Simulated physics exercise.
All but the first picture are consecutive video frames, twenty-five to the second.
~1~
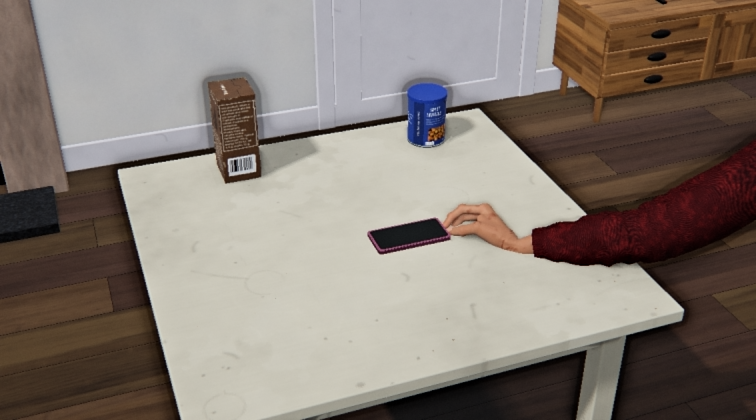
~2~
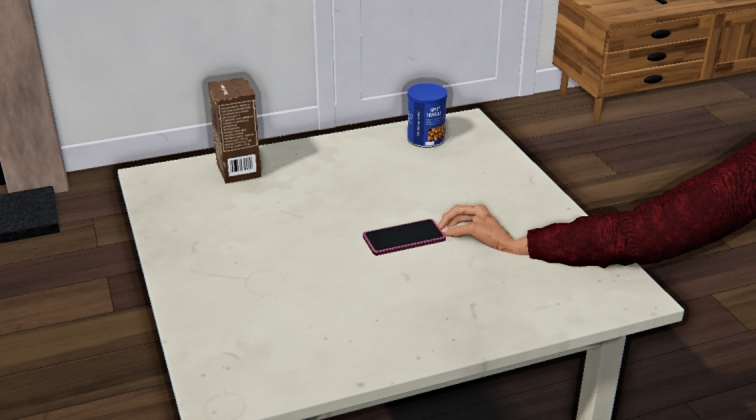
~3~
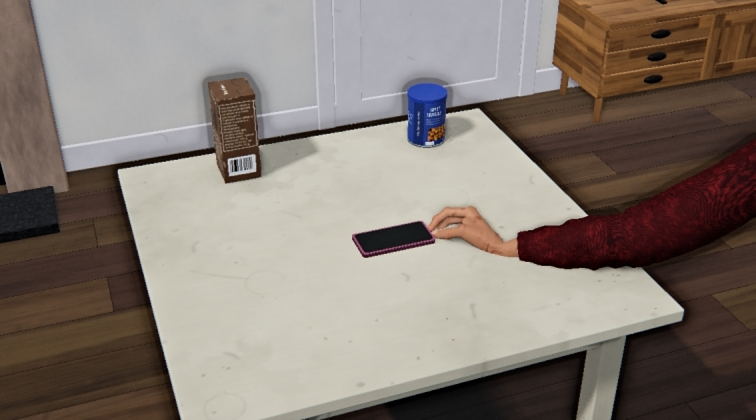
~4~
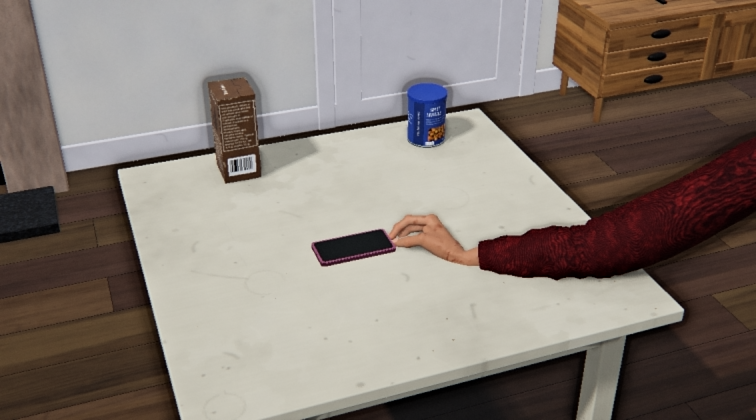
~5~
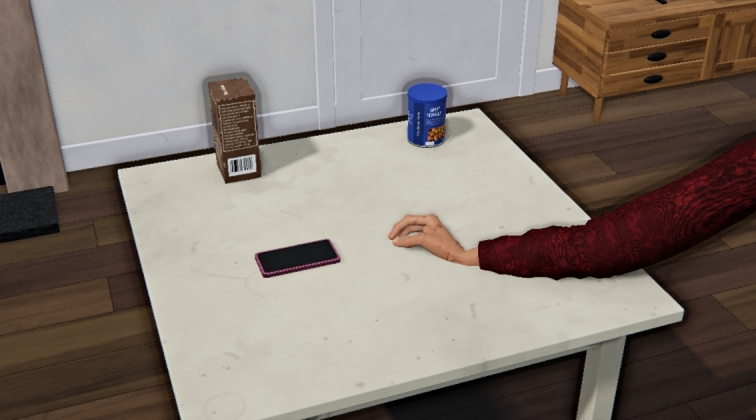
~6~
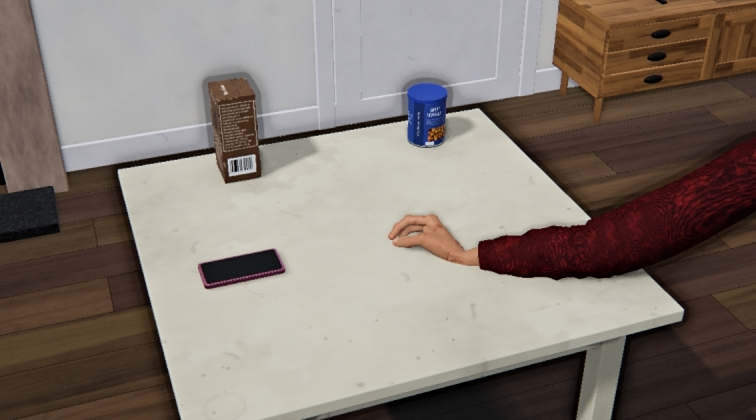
A hand pushes a pink phone left across a white table, and it slides away alone.
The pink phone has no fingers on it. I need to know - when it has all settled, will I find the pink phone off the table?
Yes, it is going to end its trip off the table.
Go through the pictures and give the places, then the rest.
Under the hand; pink phone (409, 236), in the first picture.
Under the hand; pink phone (404, 237), in the second picture.
Under the hand; pink phone (394, 239), in the third picture.
Pink phone (353, 247), in the fourth picture.
Pink phone (297, 258) shifted about its own width, in the fifth picture.
Pink phone (241, 268) shifted about its own width, in the sixth picture.
Then, 0.20 s on from there, pink phone now off the table.
Then, 0.40 s on from there, things are still on the move.
In the end, off the table, pink phone.
